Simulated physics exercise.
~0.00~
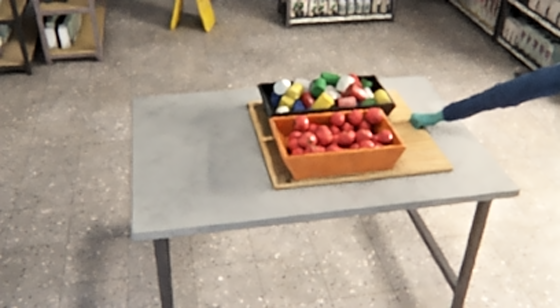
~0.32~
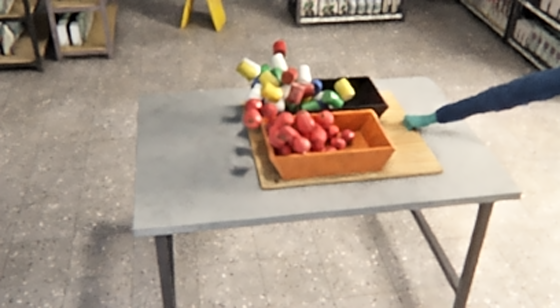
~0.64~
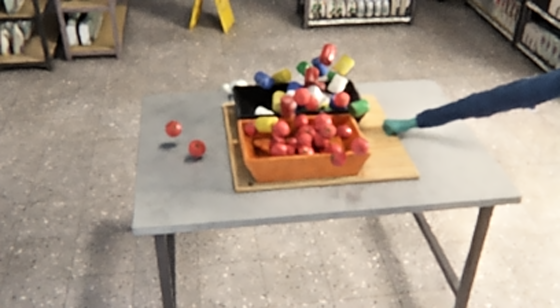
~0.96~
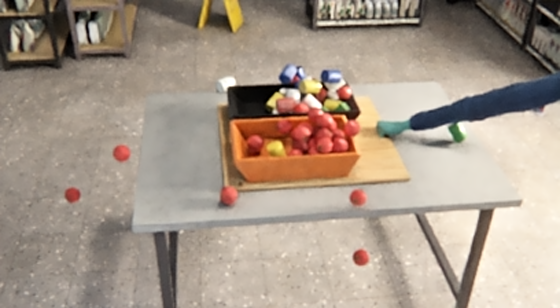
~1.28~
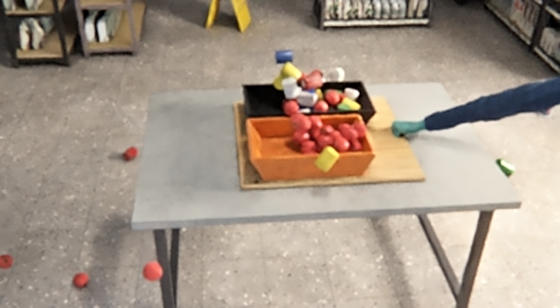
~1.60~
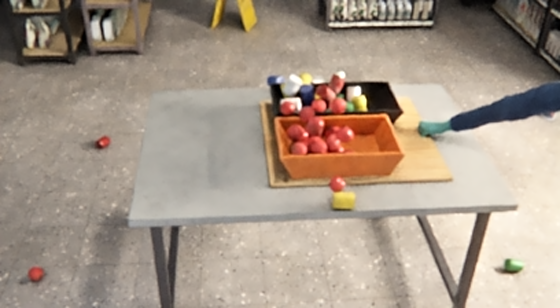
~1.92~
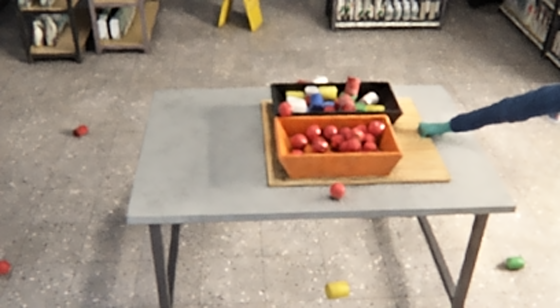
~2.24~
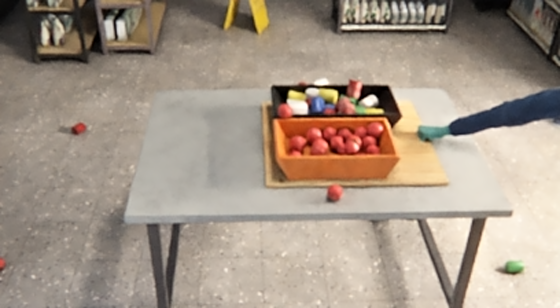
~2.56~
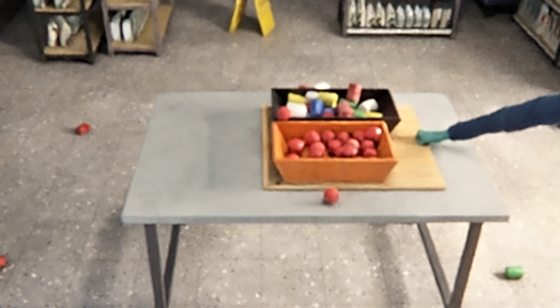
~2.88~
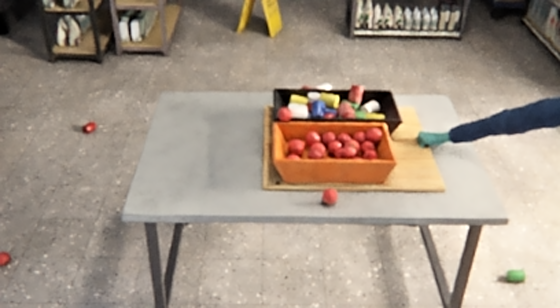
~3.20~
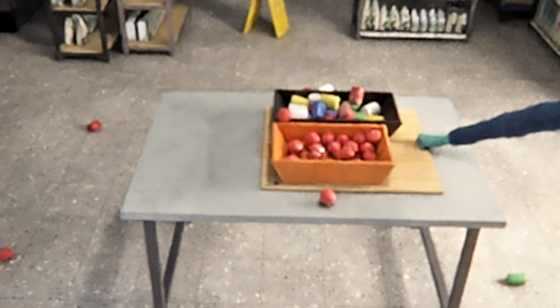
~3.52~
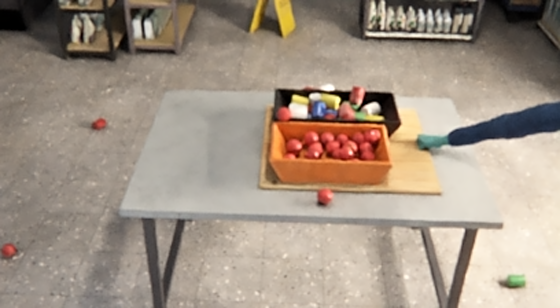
To begin with, a gloved hand holds a wooden board on a grey table, with an orange basket full of tomatoes in front of a black basket heaped with colourful spice jars. The board slides left, and tomatoes and jars jump up above the baskets. Several tomatoes spill over the table and drop off its left and front edges, while a green jar falls off the right side. The board then moves back right, and a yellow jar tumbles off the front. Finally the baskets sit still, both less full, with one tomato left near the table's front edge and others scattered on the floor.
